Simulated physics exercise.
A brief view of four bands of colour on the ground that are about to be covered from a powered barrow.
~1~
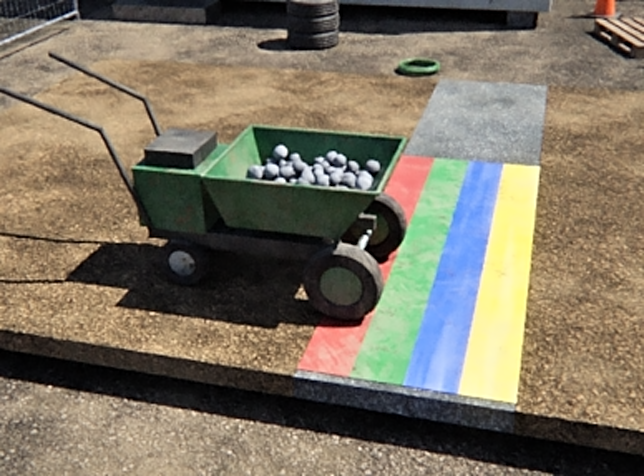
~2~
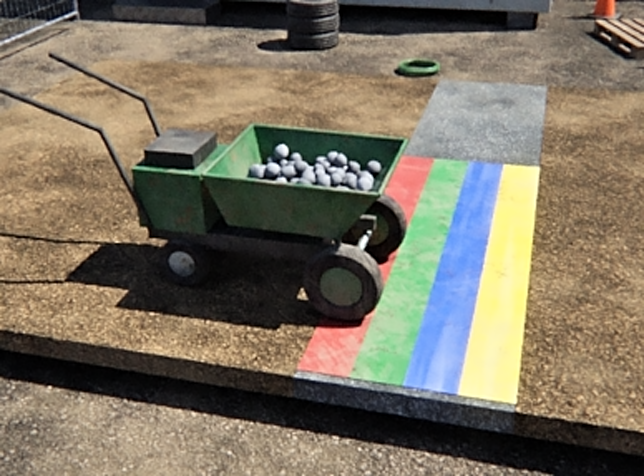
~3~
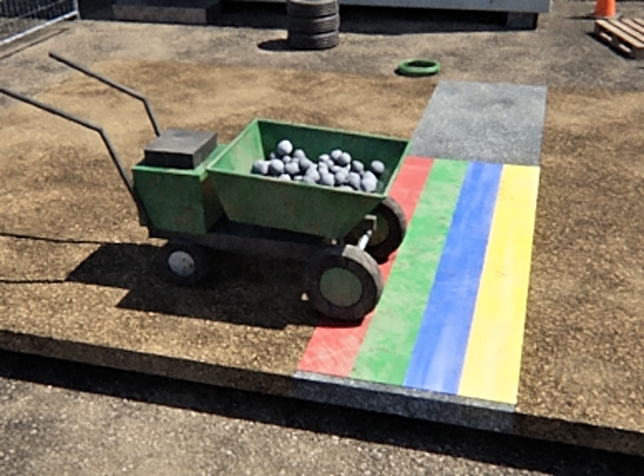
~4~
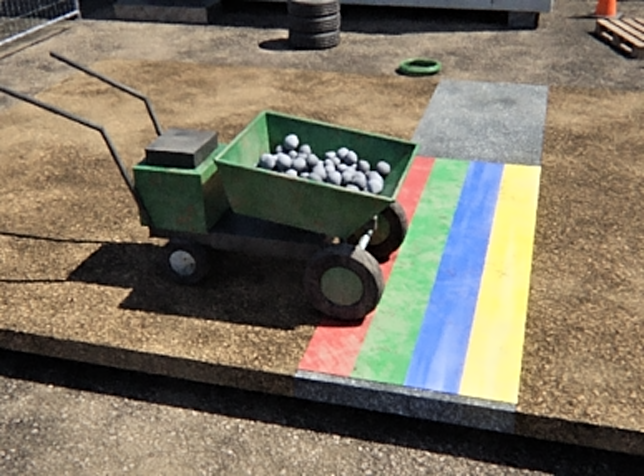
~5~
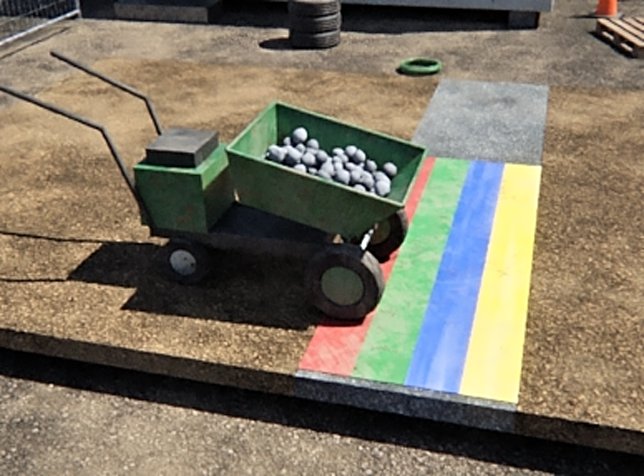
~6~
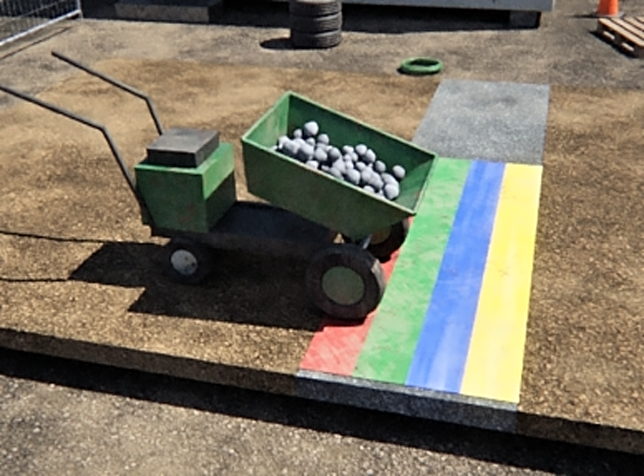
A green barrow's skip of round grey cobbles tilts clearly to the right beside coloured strips.
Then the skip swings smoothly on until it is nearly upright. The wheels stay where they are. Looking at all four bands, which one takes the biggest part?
That would be the yellow band.
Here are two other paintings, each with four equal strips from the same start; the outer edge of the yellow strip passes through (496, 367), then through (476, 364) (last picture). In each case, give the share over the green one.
In order, 0 % and 0 %.
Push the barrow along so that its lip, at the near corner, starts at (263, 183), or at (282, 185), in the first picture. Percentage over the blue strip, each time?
In order: 20 % and 30 %.
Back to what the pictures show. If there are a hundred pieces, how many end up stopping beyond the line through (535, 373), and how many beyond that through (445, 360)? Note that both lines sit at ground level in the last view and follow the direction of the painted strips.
Respectively 20 and 90 %.
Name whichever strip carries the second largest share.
Second: That blue strip.
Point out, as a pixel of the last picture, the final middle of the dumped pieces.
About (505, 296).
Shortly afterwards, skip tipped steeply; the whole lot in the skip.
Next, skip tipped steeply; the bulk in the skip; a little over the blue strip; near a quarter over the yellow strip; only a few off the paint.
Some moments later, skip tipped right over; a little in the skip; near a quarter over the blue strip; near half over the yellow strip; near a quarter off the paint.
In the end, skip tipped right over; only a few in the skip; none at all over the red strip; none at all over the green strip; near a quarter over the blue strip; near half over the yellow strip; near a quarter off the paint.
